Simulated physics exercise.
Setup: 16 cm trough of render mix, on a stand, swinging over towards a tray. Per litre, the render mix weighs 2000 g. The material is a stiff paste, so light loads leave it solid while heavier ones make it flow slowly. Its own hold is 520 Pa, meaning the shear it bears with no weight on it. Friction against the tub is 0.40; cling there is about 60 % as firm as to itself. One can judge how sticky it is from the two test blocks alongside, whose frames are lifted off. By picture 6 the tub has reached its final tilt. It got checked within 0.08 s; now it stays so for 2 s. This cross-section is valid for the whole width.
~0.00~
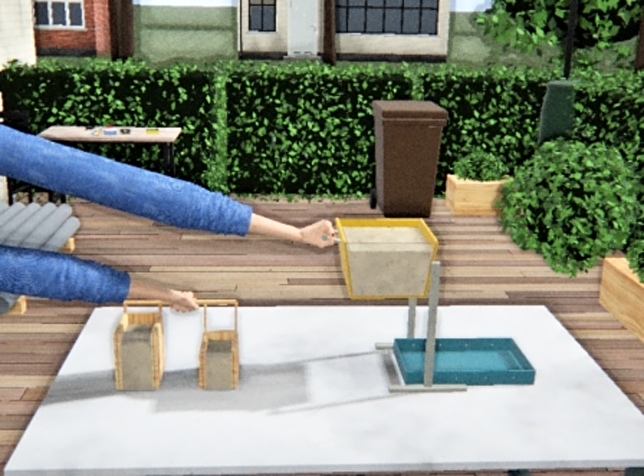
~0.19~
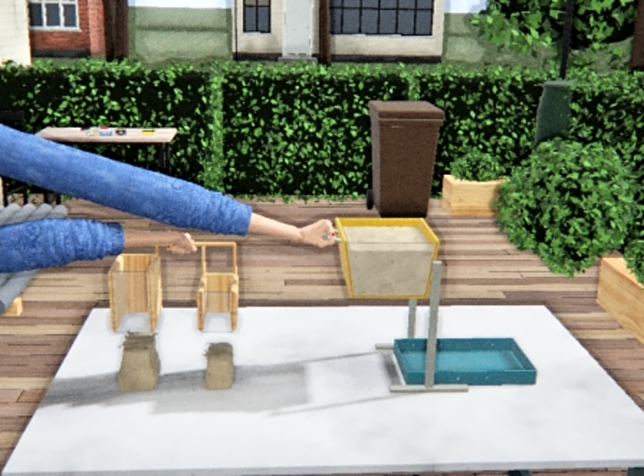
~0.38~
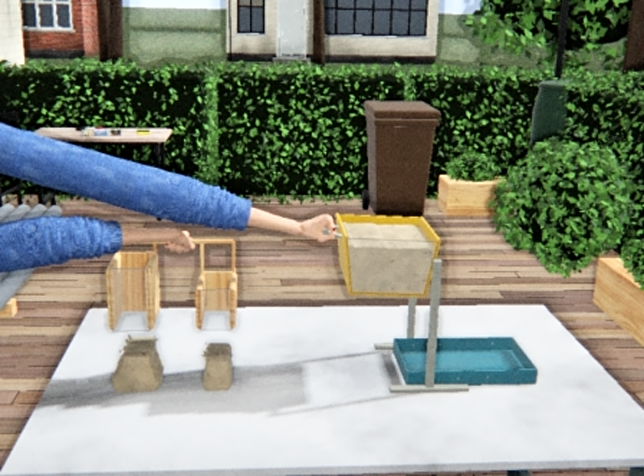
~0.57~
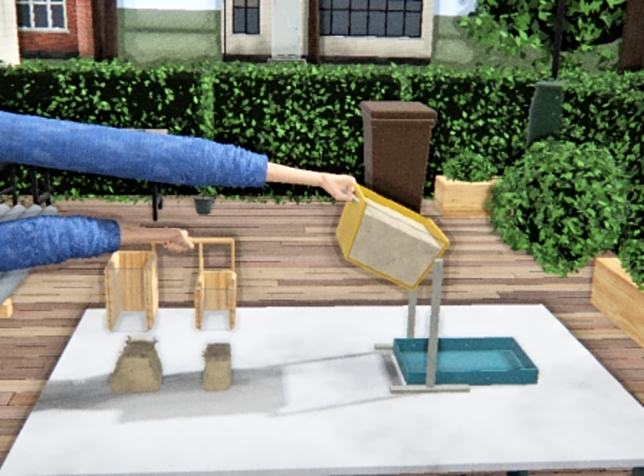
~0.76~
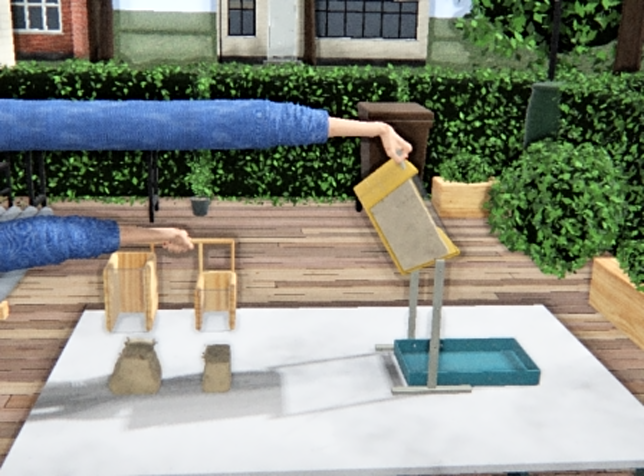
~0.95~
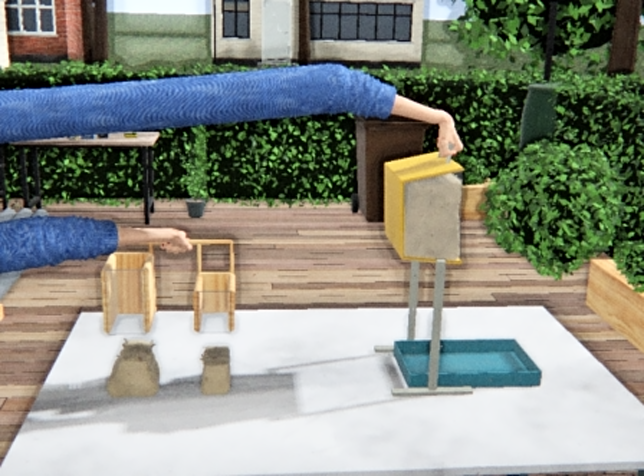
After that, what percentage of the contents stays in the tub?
37 %.
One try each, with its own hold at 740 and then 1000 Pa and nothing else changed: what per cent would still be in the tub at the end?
Try one gives 40 per cent, try two gives 40 per cent.
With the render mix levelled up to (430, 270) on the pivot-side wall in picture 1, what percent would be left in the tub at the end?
Result: Approx. 55 % remaining in tub.
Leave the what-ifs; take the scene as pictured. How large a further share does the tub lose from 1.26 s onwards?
I'd say close to 0 in a hundred.
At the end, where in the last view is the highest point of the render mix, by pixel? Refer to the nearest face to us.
At about (430, 231).
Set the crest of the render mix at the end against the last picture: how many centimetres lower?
14 cm or so.
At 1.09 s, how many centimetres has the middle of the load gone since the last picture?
Distance: About 7 cm.
After 1.09 s, the tub is at 87 degrees and holds 68 %.
After 1.26 s, the tub is at 87 degrees and holds 37 %.
After 1.43 s, the tub is at 87 degrees and holds 37 %.
After 1.60 s, the tub is at 87 degrees and holds 37 %.
After 2.95 s, the tub is at 87 degrees and holds 37 %.
